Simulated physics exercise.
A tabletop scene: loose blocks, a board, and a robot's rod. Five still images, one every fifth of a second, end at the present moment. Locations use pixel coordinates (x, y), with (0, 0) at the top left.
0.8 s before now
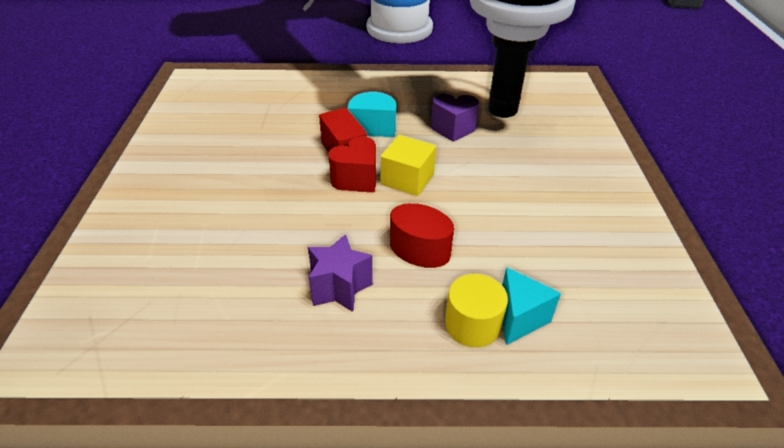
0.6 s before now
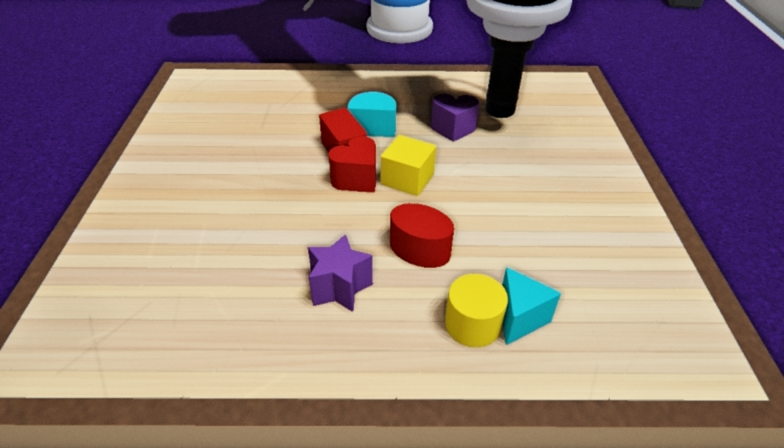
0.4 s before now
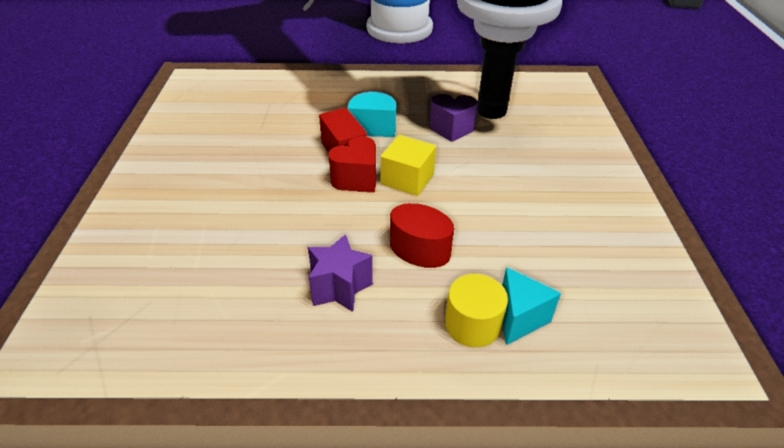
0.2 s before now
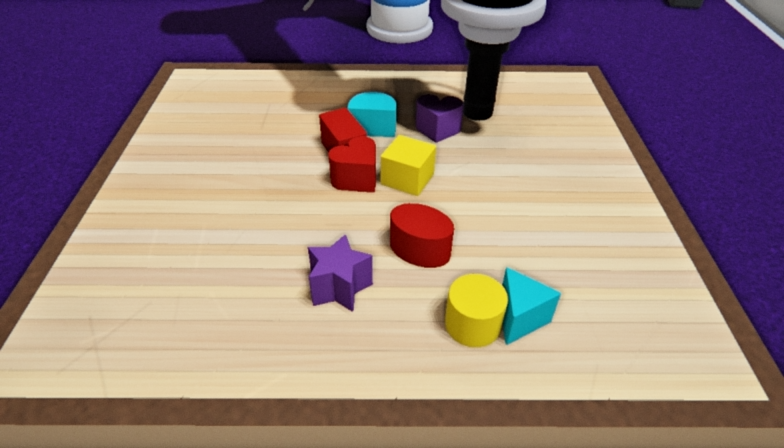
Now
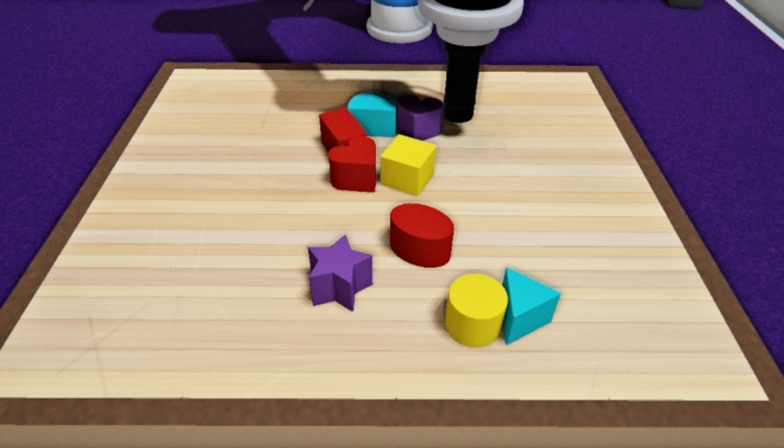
The black rod moves left and pushes the purple heart block toward the turquoise block.
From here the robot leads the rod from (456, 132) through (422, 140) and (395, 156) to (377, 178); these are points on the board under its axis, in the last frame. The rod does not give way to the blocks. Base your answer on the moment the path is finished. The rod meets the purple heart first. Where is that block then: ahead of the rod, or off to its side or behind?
The block gets away.
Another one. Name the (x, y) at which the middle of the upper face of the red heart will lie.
Answer: (338, 164).
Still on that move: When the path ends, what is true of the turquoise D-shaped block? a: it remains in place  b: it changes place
b - it changes place.
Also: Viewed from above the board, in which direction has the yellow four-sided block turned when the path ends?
It ends up turned anticlockwise.
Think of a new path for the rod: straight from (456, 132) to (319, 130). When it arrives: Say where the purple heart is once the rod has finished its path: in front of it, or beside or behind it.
It remains before the rod.
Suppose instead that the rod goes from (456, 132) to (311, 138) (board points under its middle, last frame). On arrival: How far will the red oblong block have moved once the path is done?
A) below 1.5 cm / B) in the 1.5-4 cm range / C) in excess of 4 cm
I choose B.
On the path given first. One third of the way, rod (422, 124); turquoise D-shaped block (345, 97); purple heart (387, 103), turned 40° clockwise.
Two thirds of the way, rod (394, 140); turquoise D-shaped block (340, 95), turned 15° anticlockwise; yellow four-sided block (409, 153); purple heart (378, 105), turned 75° clockwise.
At the end, rod (376, 161); red heart (338, 164); turquoise D-shaped block (340, 95), turned 15° anticlockwise; yellow four-sided block (408, 166), turned 60° anticlockwise; purple heart (378, 105), turned 75° clockwise.
